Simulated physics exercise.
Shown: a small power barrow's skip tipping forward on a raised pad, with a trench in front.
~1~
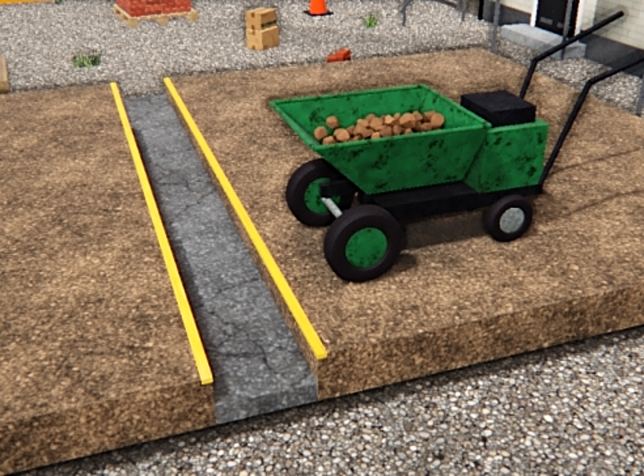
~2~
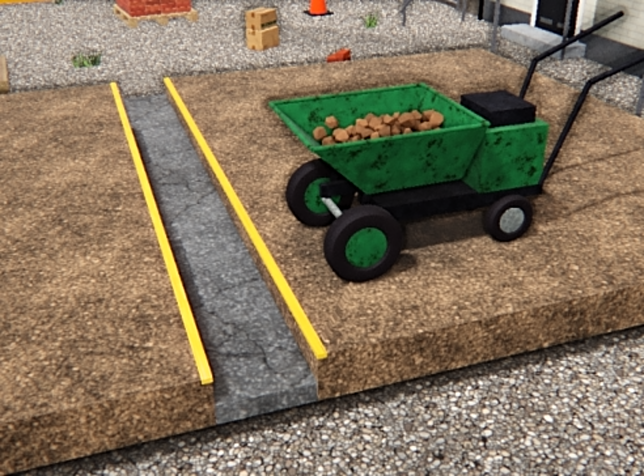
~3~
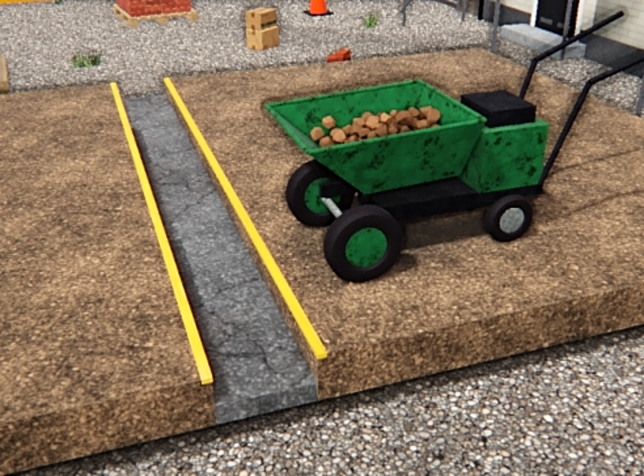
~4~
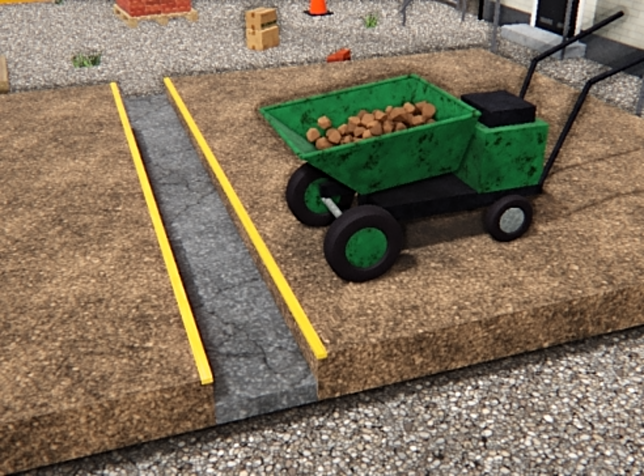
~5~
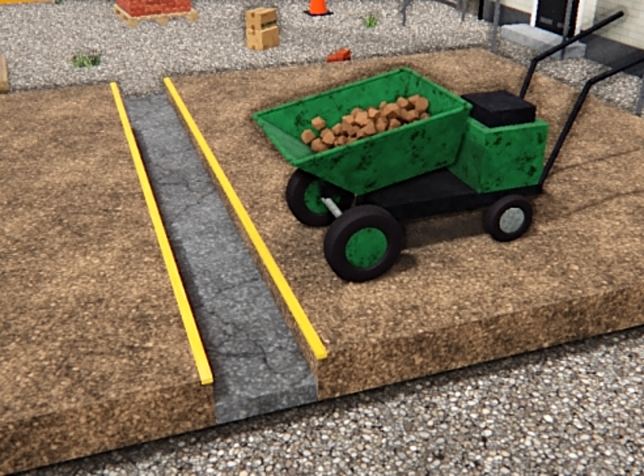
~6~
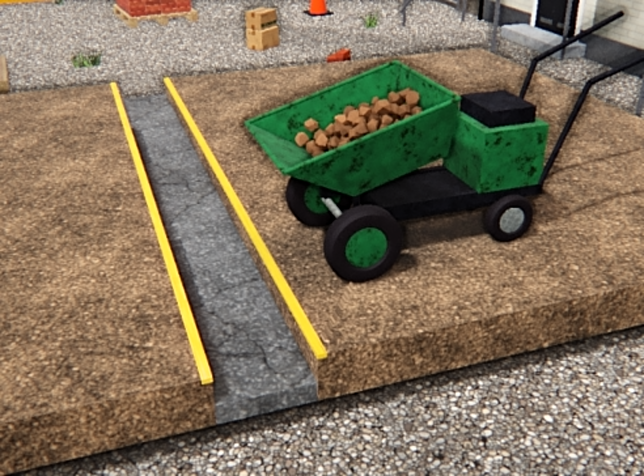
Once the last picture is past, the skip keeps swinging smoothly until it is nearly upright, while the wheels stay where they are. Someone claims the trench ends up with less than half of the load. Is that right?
Predicted result: Mostly in.
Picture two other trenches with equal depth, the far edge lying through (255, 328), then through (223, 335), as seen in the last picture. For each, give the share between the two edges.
About 0 %, then 50 %.
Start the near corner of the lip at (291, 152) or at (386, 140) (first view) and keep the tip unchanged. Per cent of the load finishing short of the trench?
In turn 0 and 10 in a hundred.
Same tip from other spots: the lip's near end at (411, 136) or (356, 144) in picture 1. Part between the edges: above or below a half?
At the earlier place the lesser portion ends between the edges, at the later place the greater portion.
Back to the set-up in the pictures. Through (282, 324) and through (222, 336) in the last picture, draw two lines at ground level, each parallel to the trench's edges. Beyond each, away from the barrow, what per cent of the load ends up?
In order: 80 per cent, then 30 per cent.
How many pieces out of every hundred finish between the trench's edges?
About 75 per cent.
Shortly afterwards, skip tipped steeply; the whole lot in the skip.
Next, skip tipped right over; near two thirds in the skip; near a third in or heaped over the trench.
Some moments later, skip tipped right over; near a quarter in the skip; the bulk in or heaped over the trench; only a few beyond it.
In the end, skip tipped right over; near a quarter in the skip; the bulk in or heaped over the trench; only a few beyond it.
